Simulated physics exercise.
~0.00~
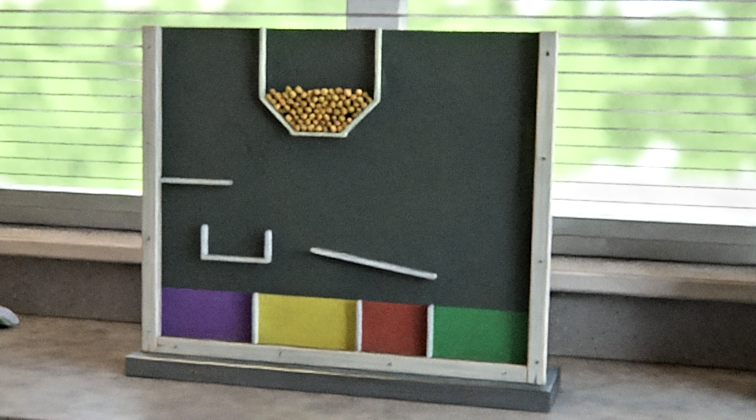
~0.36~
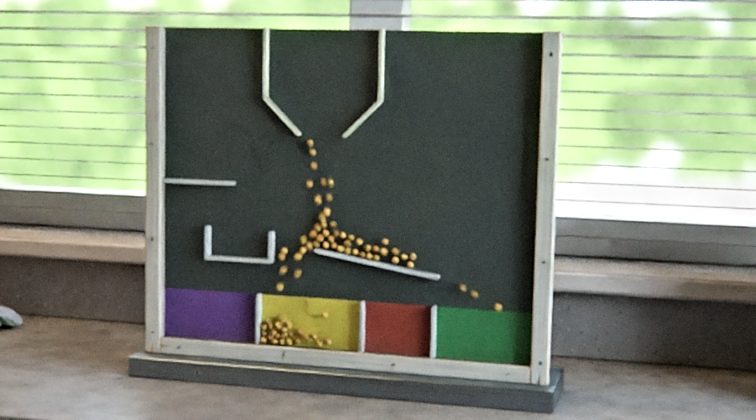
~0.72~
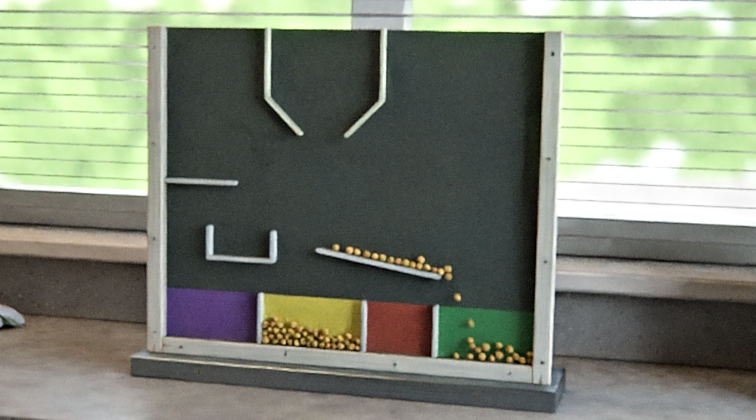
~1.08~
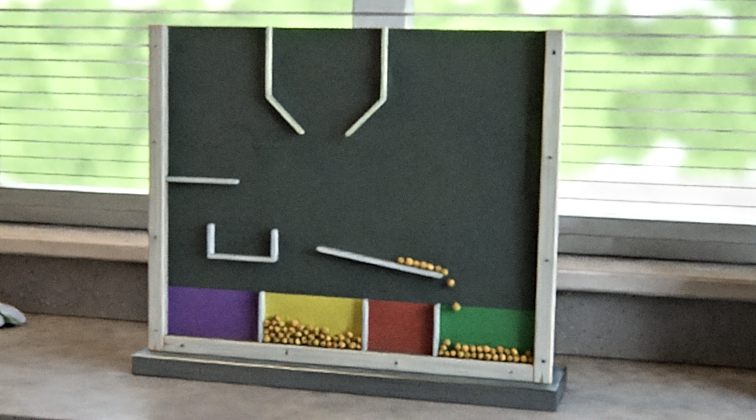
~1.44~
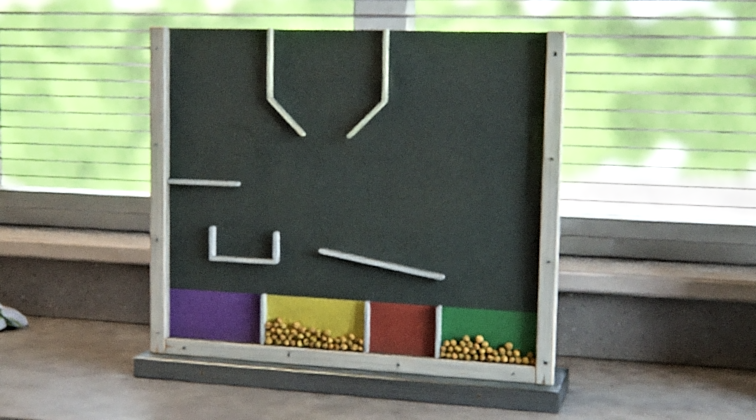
Small pale wooden beads fill a hopper at the top of a dark, framed display board standing on a counter before a bright window, seen from the front by a slightly swaying camera. Below are a short ledge at left, a small tray, a sloping ledge, and purple, yellow, red and green bins from left to right. The hopper opens and the beads pour onto the sloping ledge's upper end. Some spill left into the yellow bin, while others roll right and drop into the green. The ledge empties, leaving yellow holding slightly more than green, with purple and red empty.
